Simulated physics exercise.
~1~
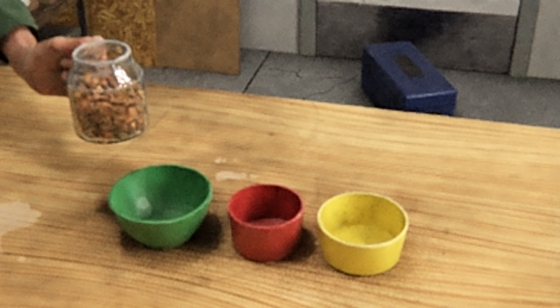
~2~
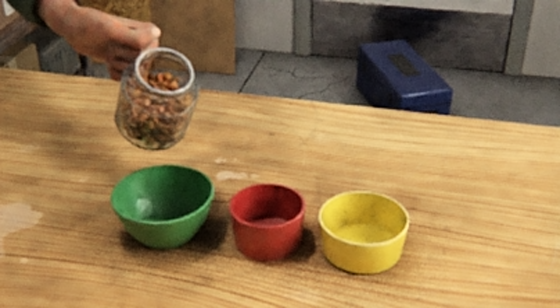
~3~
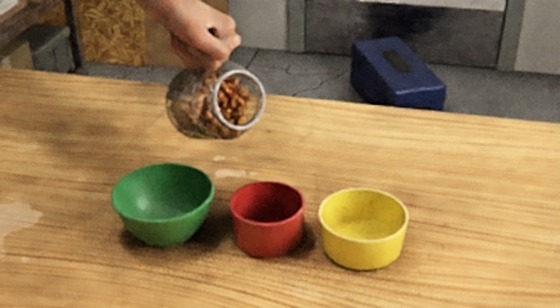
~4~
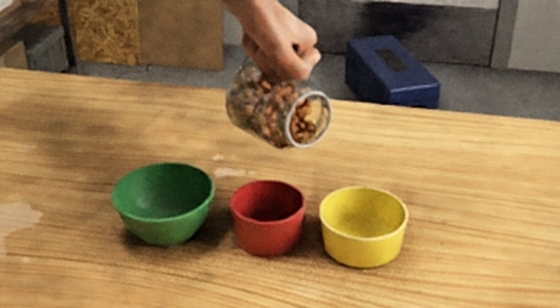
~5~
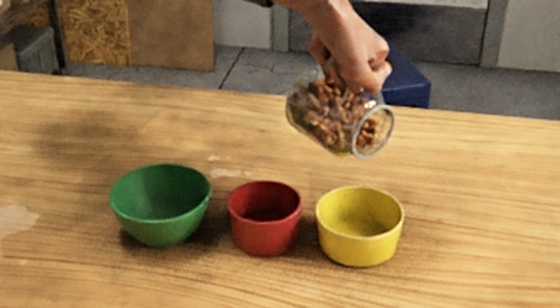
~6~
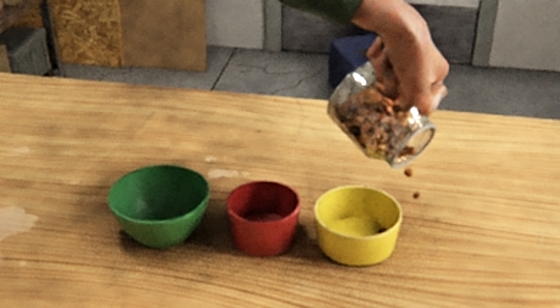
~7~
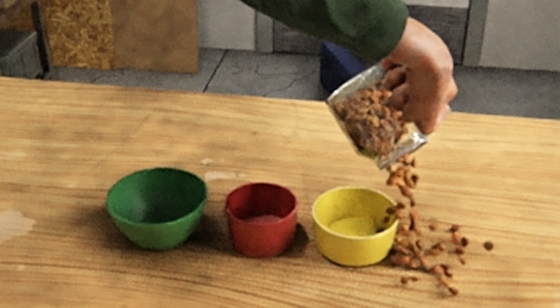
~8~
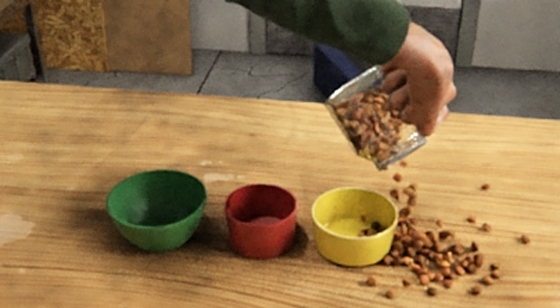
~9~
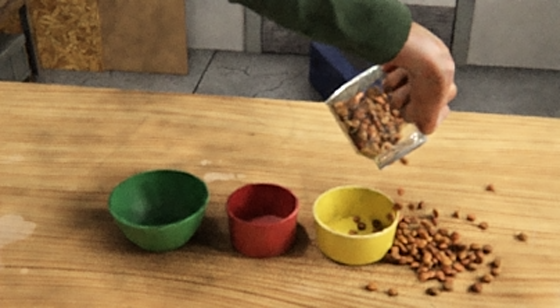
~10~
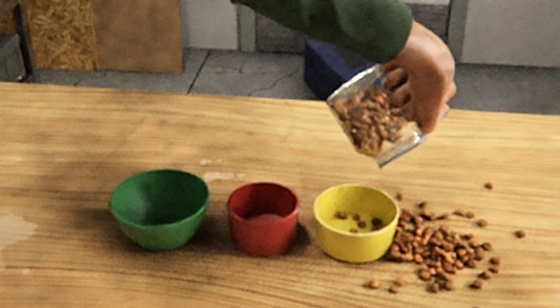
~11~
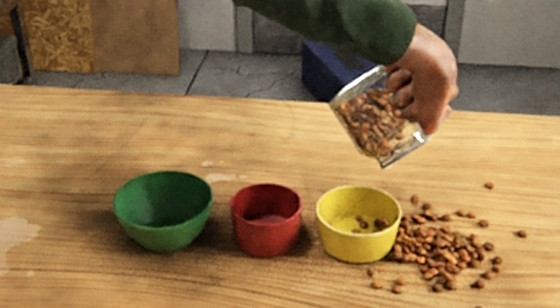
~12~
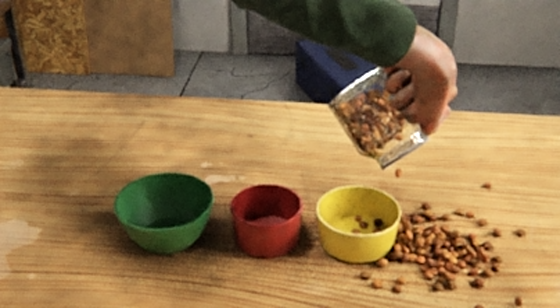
A hand carried a glass jar of brown kibble rightward past a green bowl and a red dish, tipping it near a yellow dish. Many pieces spilled onto the wooden table, a few landed in the yellow dish, and plenty stayed in the tilted jar.
